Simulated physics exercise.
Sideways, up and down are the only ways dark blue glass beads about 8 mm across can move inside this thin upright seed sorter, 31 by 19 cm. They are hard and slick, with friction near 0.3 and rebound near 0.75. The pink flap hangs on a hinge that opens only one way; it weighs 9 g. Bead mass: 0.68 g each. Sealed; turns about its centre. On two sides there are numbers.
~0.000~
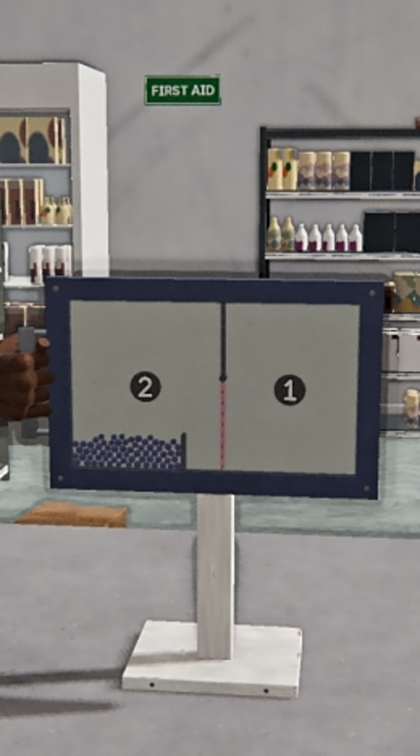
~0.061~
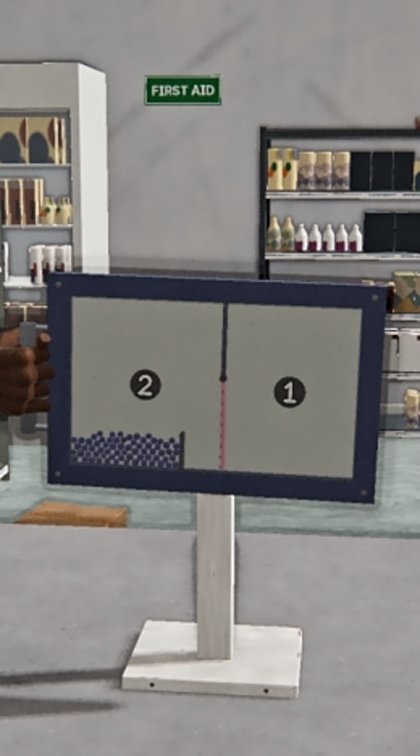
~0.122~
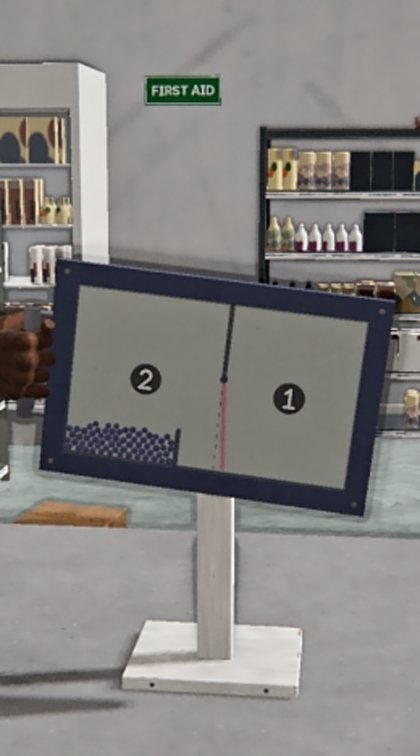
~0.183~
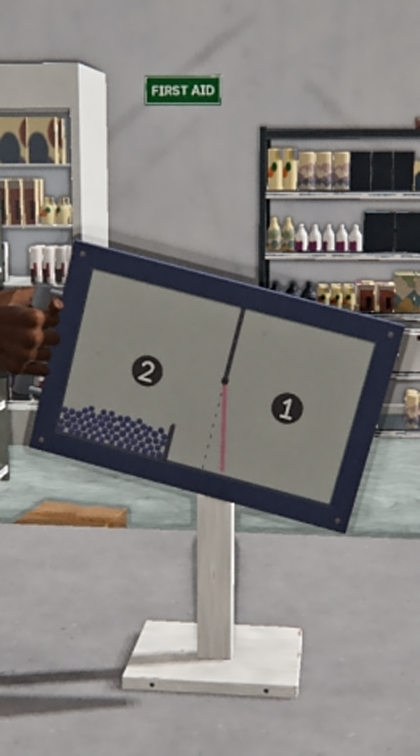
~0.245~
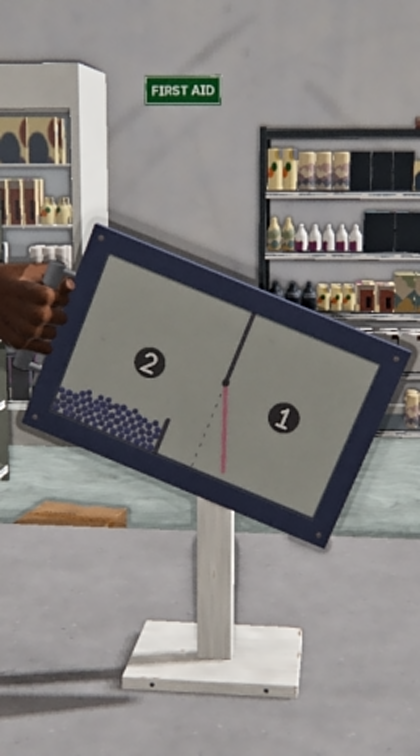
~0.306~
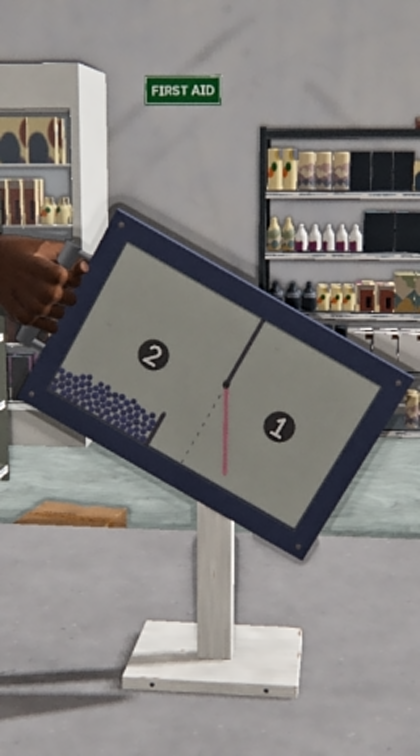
In a shop with stocked shelves and a green first aid sign on the grey wall, a fixed, front-on view faces a thin dark-blue-framed panel on a white stand. Dark blue beads lie piled at its lower left behind a short wall, with a pink flap hanging mid-panel between two numbered sides. A hand at the left edge turns the panel steadily clockwise, raising its left side, while the flap stays hanging upright and the beads remain heaped.
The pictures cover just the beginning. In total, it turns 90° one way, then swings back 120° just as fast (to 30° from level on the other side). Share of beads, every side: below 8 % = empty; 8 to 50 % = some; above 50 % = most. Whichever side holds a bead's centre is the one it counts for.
No. 1: Most; 2: Some.
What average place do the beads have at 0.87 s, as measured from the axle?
Offset approx. 4 cm left, 1 cm below.
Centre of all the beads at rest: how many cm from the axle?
It lies close to 7 centimetres right and 6 centimetres below.
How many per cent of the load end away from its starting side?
About 75 %.
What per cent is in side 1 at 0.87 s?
Share: Near 40 per cent.
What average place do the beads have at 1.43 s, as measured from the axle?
Some 5 cm right and 10 cm below.
After 0.87 s, it stands 90° clockwise; the beads' middle is 4 cm left of and 1 cm below the centre; no. 1, 40 %, no. 2, 60 %; pink flap open 83°.
After 1.43 s, it stands 30° clockwise; the beads' middle is 5 cm right of and 10 cm below the centre; no. 1, 80 %, no. 2, 20 %; pink flap open 29°.
After 1.99 s, it stands 30° anticlockwise; the beads' middle is 7 cm right of and 5 cm below the centre; no. 1, 75 %, no. 2, 25 %; pink flap shut.
At rest by 2.6 s, it stands 30° anticlockwise; no. 1, 75 %, no. 2, 25 %; pink flap shut.
